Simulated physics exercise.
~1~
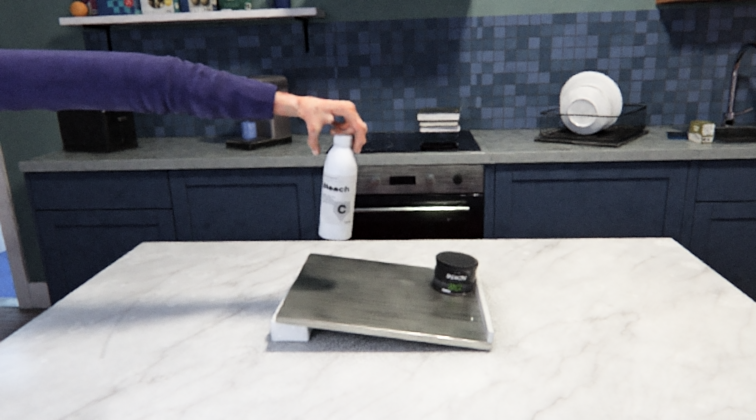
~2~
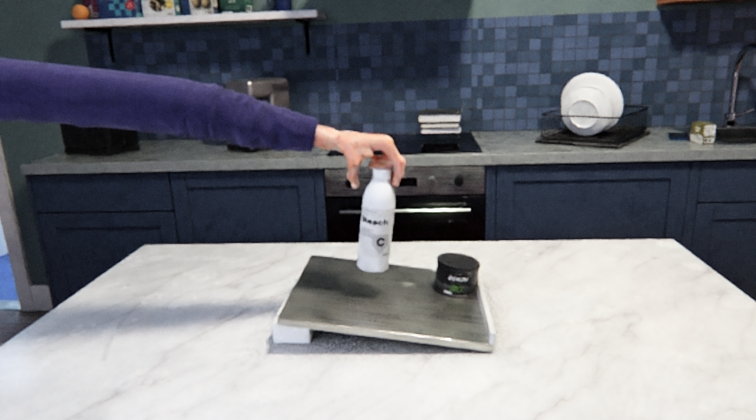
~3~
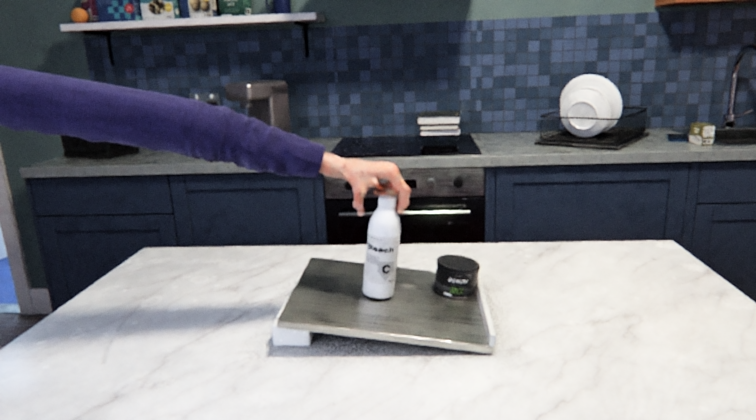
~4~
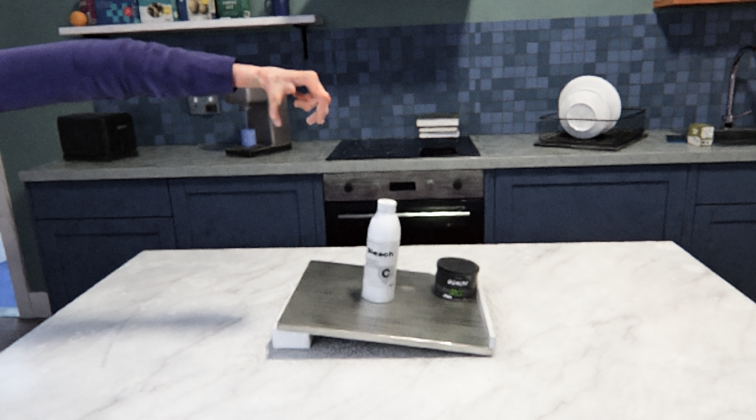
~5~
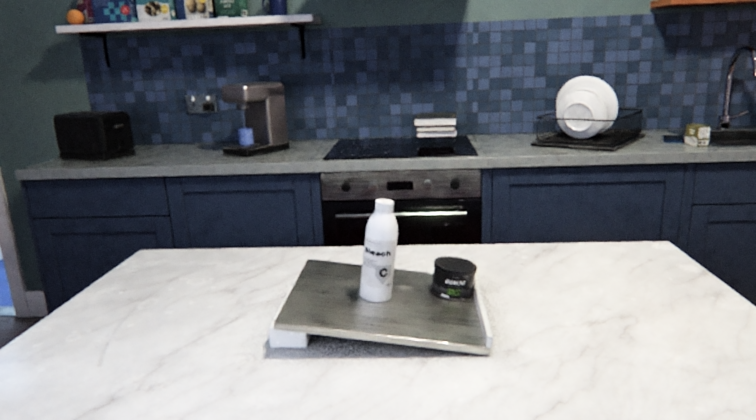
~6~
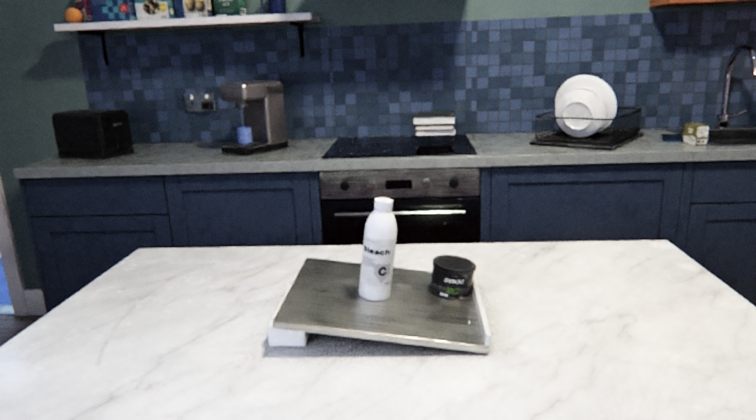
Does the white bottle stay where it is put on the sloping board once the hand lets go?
Yes, the white bottle stays where the hand sets it down. It remains standing beside the black tub without sliding or tipping over.
